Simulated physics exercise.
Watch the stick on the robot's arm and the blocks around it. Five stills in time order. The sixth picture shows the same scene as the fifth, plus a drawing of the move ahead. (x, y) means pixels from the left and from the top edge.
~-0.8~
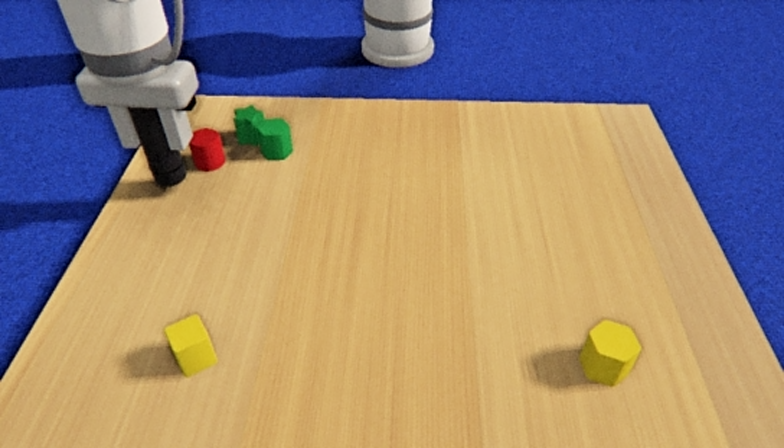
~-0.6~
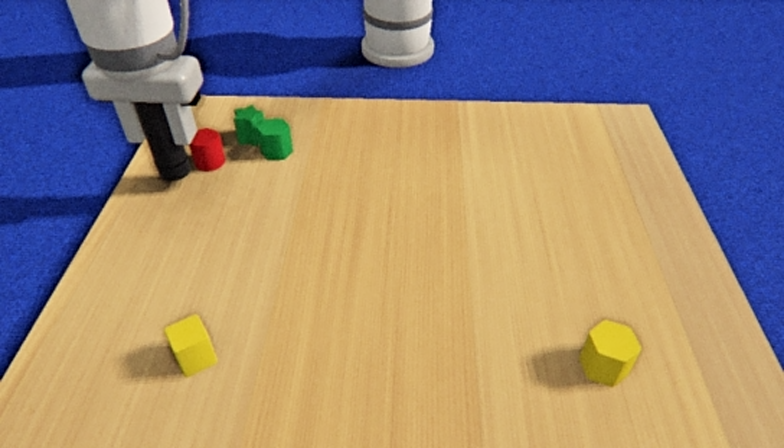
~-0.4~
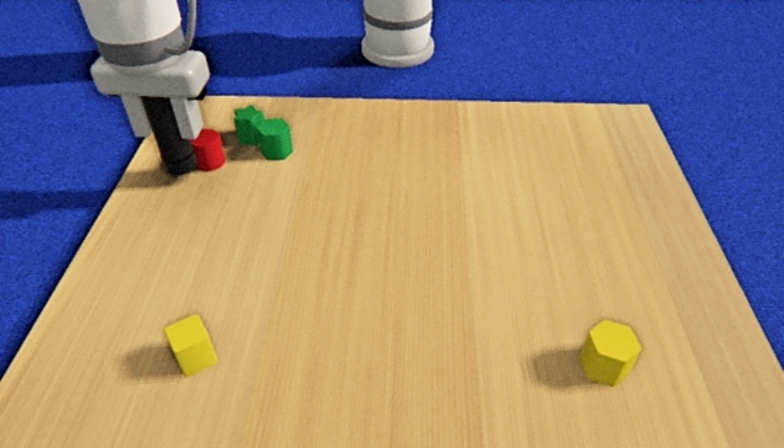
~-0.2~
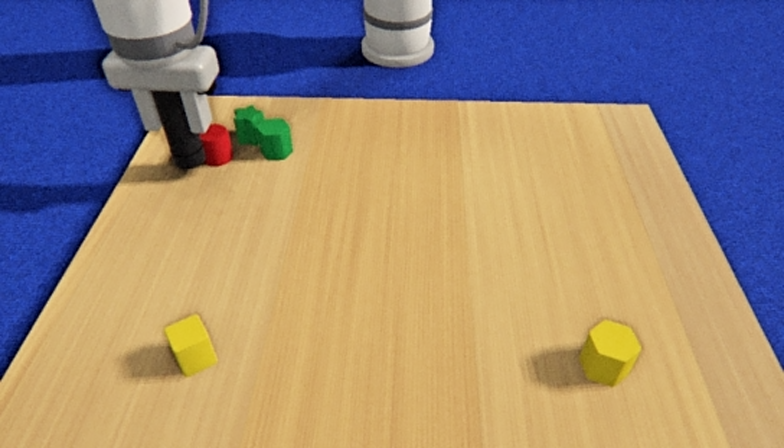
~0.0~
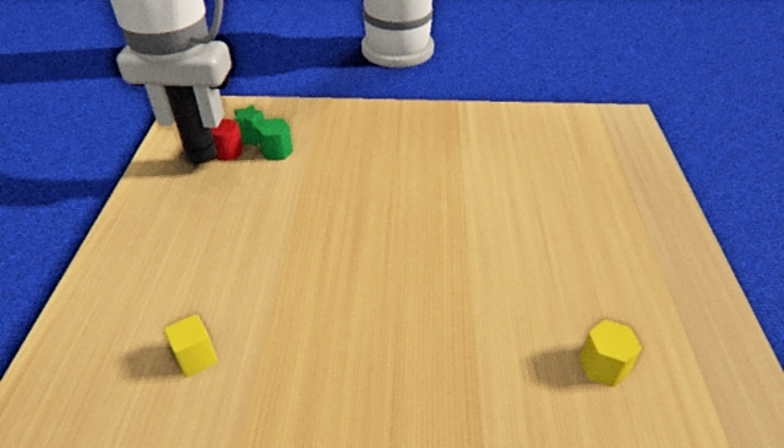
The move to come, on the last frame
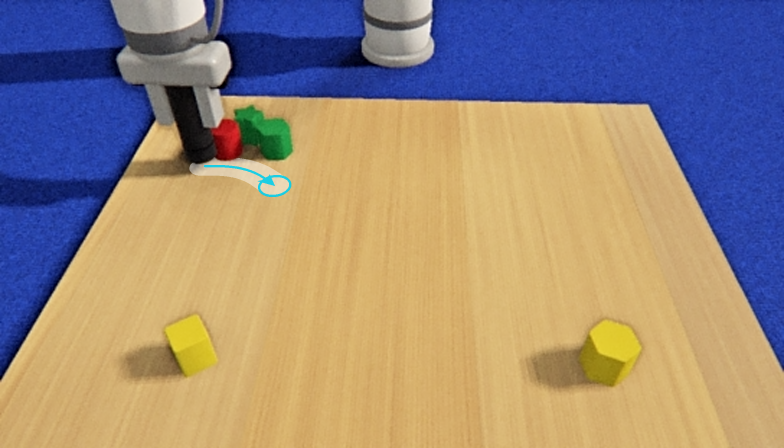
On a wooden table, a robot arm moved its black stick a little to the right and away from the viewer, nudging a red block slightly toward two green blocks while two yellow blocks stayed still.
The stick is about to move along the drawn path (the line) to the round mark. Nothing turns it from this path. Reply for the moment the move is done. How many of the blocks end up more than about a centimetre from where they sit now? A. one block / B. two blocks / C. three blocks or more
(A)
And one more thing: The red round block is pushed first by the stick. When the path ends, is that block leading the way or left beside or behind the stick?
It lies beside or behind the stick.
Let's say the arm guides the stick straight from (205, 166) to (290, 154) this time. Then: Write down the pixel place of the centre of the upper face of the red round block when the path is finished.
Most likely (251, 116).
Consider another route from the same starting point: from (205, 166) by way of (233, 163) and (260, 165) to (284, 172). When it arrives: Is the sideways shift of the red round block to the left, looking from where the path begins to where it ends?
It seems so.
The drawn path runs from (205, 166) via (232, 167) and (256, 174), ending at (275, 186).
What follows on the original path. Halfway along, stick (243, 159); red round block (235, 123); green star-shaped block (250, 110), turned 15° clockwise.
At the end, stick (273, 175); red round block (235, 123); green star-shaped block (250, 110), turned 15° clockwise; green hexagonal block not moved.
